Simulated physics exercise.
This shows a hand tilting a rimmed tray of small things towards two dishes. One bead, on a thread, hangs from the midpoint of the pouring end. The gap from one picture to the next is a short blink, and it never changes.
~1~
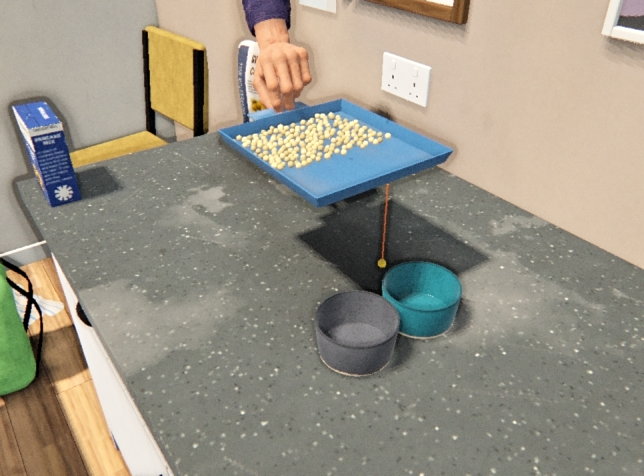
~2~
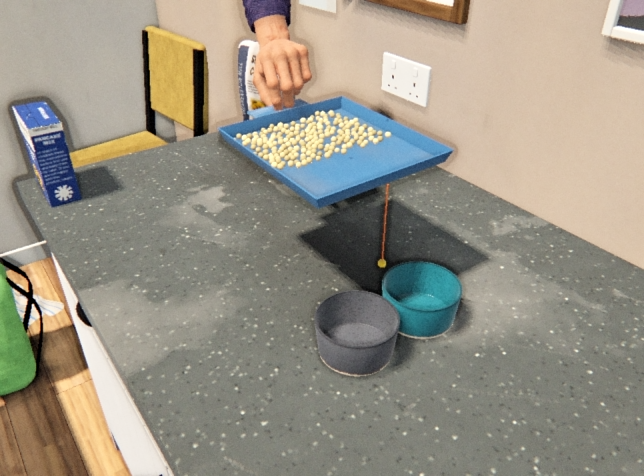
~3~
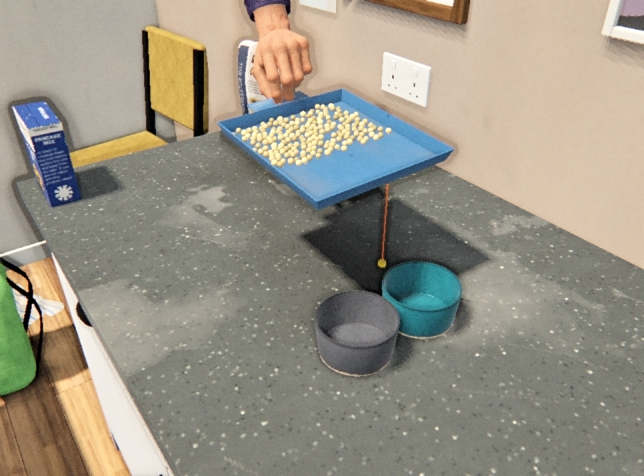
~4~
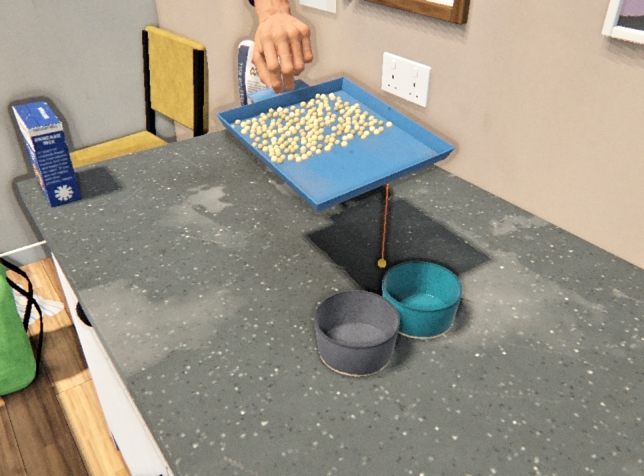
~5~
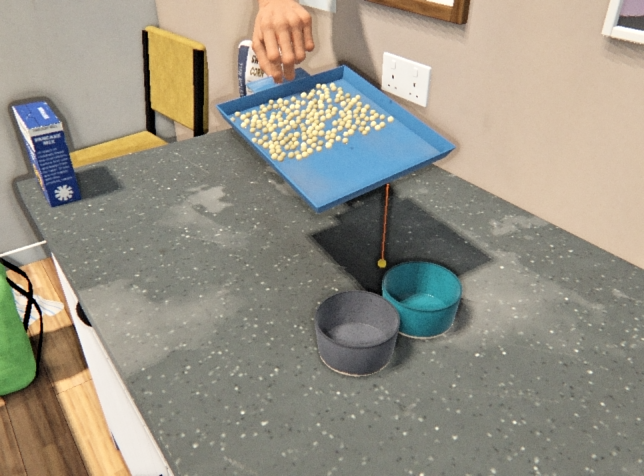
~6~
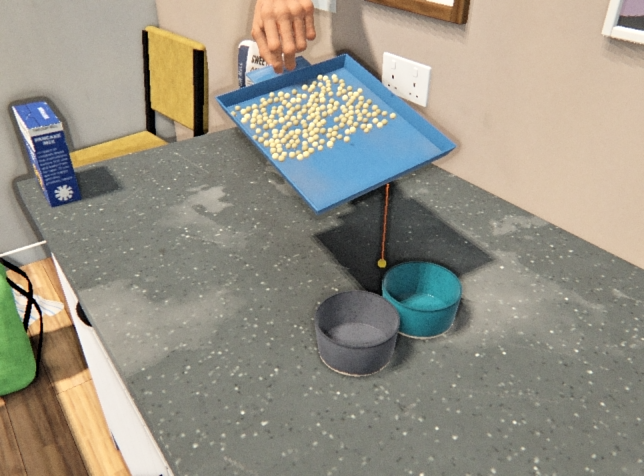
Blue tray of pale soya beans slowly tilting as a hand raises its far side above grey and teal dishes.
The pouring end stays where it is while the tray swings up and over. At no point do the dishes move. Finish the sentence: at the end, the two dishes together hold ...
... more than half of the load.
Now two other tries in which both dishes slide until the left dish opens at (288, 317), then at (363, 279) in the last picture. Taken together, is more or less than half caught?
First more than half, then not half.
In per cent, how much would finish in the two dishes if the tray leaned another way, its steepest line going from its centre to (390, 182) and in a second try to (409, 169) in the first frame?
80 % and 10 %, roughly.
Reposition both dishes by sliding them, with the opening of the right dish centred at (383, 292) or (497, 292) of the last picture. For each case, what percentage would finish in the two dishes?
Roughly 90 % and 0 %.
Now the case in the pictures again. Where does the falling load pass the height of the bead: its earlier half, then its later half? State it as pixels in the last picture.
At (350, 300) for the first part, then at (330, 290) for the others.
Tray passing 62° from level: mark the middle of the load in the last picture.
About (340, 221).
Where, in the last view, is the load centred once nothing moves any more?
About pixel (351, 349).
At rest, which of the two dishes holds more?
The fuller one is the left side.
Shortly afterwards, tray tipped steeply; near half on the tray; near a quarter in the left dish; only a few in the right dish; a little outside both; a little in the air.
Next, tray tipped past a quarter turn; only a few on the tray; the bulk in the left dish; only a few in the right dish; near a quarter outside both; a little in the air.
Some moments later, tray tipped past a quarter turn; the bulk in the left dish; only a few in the right dish; near a quarter outside both.
In the end, tray tipped past a quarter turn; the bulk in the left dish; only a few in the right dish; near a quarter outside both.
